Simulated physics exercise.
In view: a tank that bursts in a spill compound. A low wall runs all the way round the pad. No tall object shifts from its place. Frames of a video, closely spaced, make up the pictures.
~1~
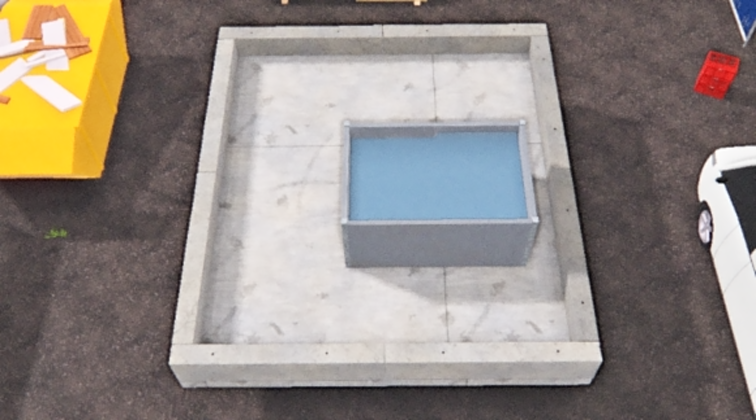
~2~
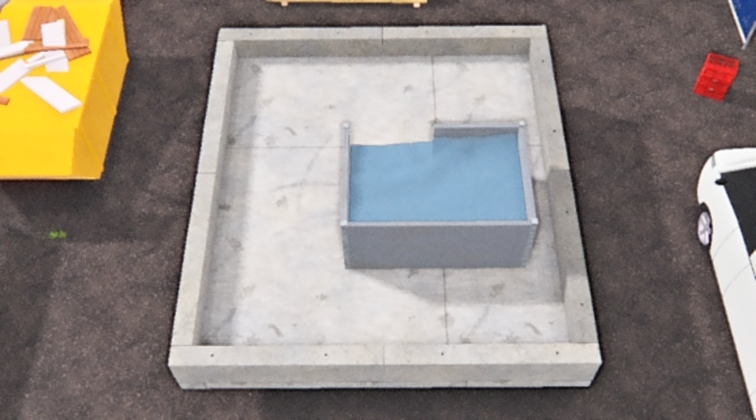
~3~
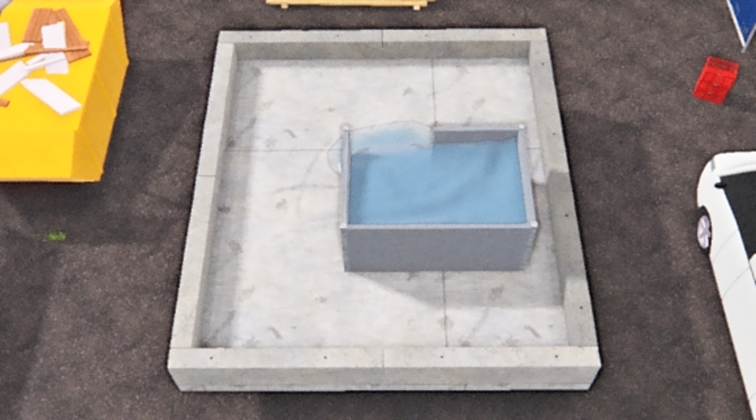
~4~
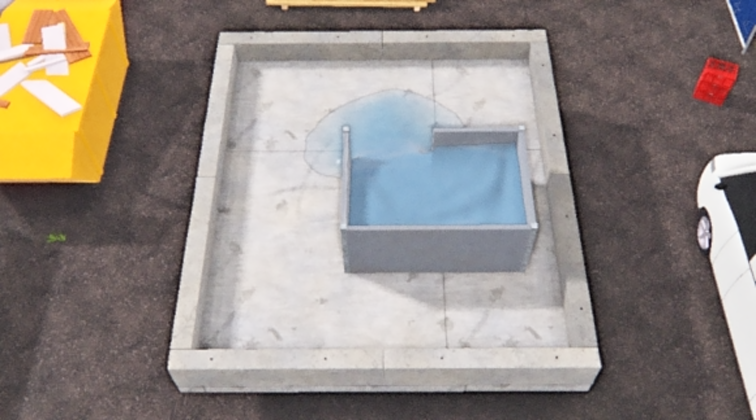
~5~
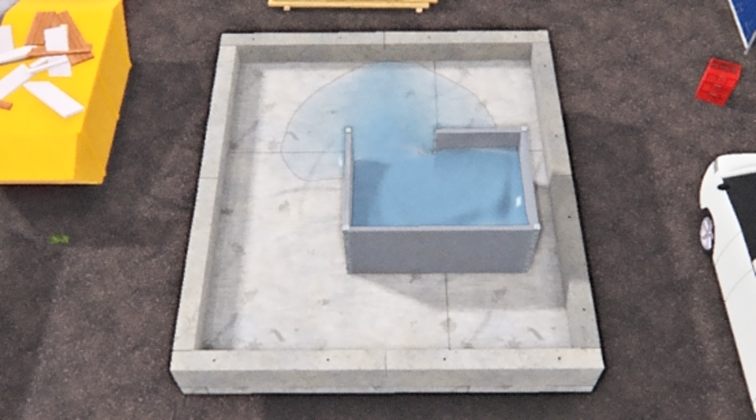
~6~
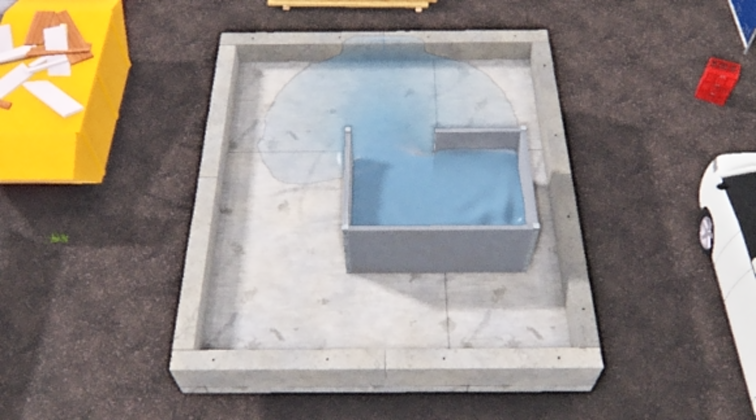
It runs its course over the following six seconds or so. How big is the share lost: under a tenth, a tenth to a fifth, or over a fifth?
The share lost is under a tenth.
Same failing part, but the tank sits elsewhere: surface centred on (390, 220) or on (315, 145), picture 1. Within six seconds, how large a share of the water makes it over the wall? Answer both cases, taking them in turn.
2 and 10 per cent.
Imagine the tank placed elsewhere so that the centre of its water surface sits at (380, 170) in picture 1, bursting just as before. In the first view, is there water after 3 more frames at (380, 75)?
Submerged.
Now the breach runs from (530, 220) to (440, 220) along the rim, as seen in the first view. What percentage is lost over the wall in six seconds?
Close to 14 percent, I'd say.
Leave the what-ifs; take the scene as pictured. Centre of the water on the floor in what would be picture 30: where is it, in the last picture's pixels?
I'd point to (382, 171).
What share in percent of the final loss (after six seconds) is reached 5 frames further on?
Roughly 30 per cent.
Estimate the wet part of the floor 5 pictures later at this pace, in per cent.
Some 50 in a hundred.
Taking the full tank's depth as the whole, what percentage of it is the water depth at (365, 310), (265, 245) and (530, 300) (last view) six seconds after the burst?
Taking the places in turn, I get roughly 10, 6 and 8 percent.
A moment on, water covers 45 % of the floor; the low wall has let 0 % over.
Next, water covers 45 % of the floor; the low wall has let 1 % over.
Then, water covers 50 % of the floor; the low wall has let 5 % over.
Later, water covers 75 % of the floor; the low wall has let 5 % over.
In the end, water covers 85 % of the floor; the low wall has let 5 % over.
